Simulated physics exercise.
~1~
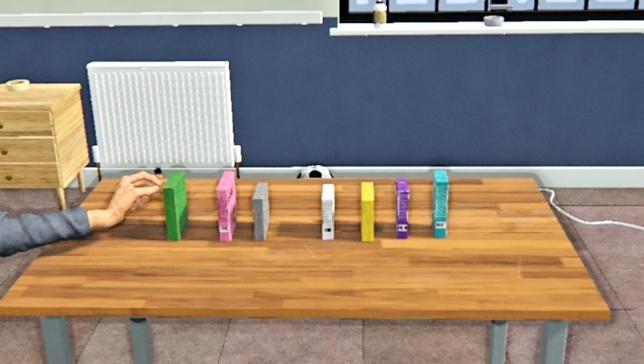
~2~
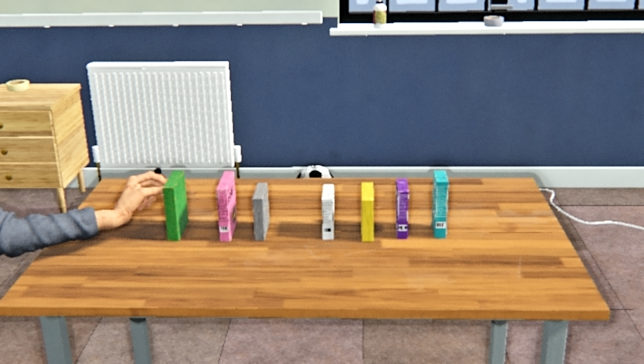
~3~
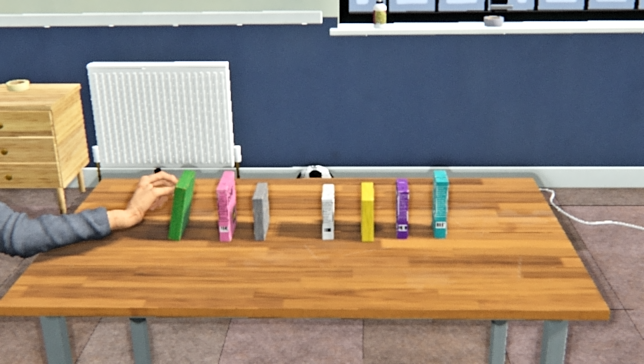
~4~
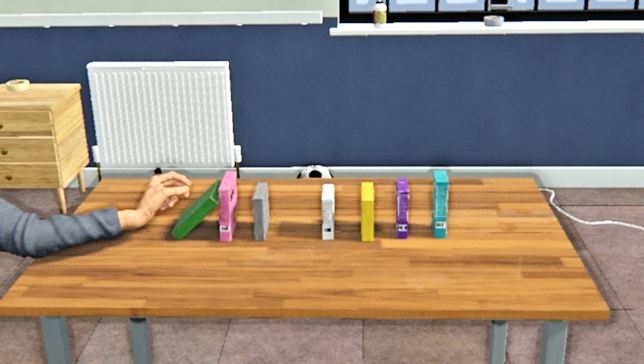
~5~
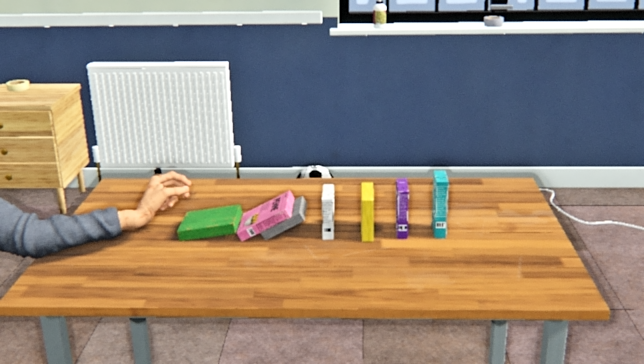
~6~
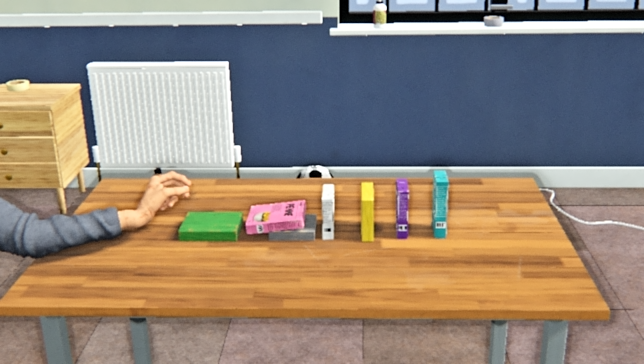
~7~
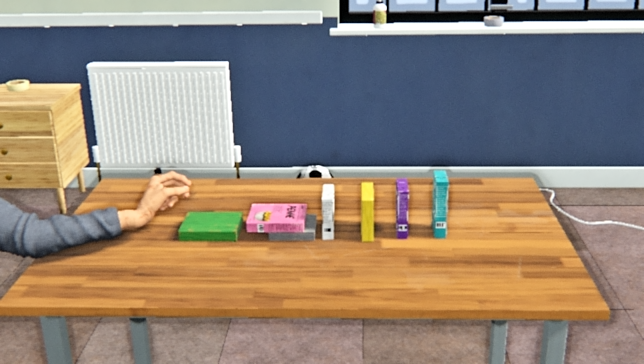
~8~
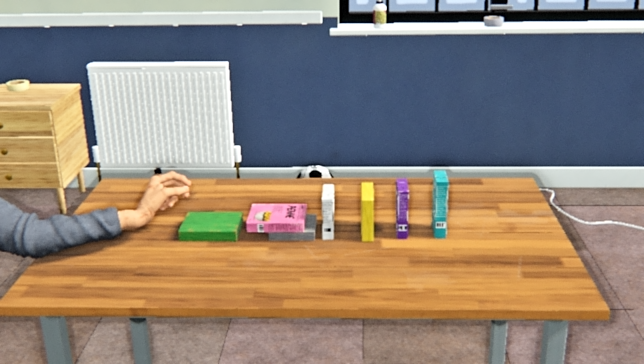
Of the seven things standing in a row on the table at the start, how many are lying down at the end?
Three of them are lying down at the end, namely the green block, the pink packet and the grey board.
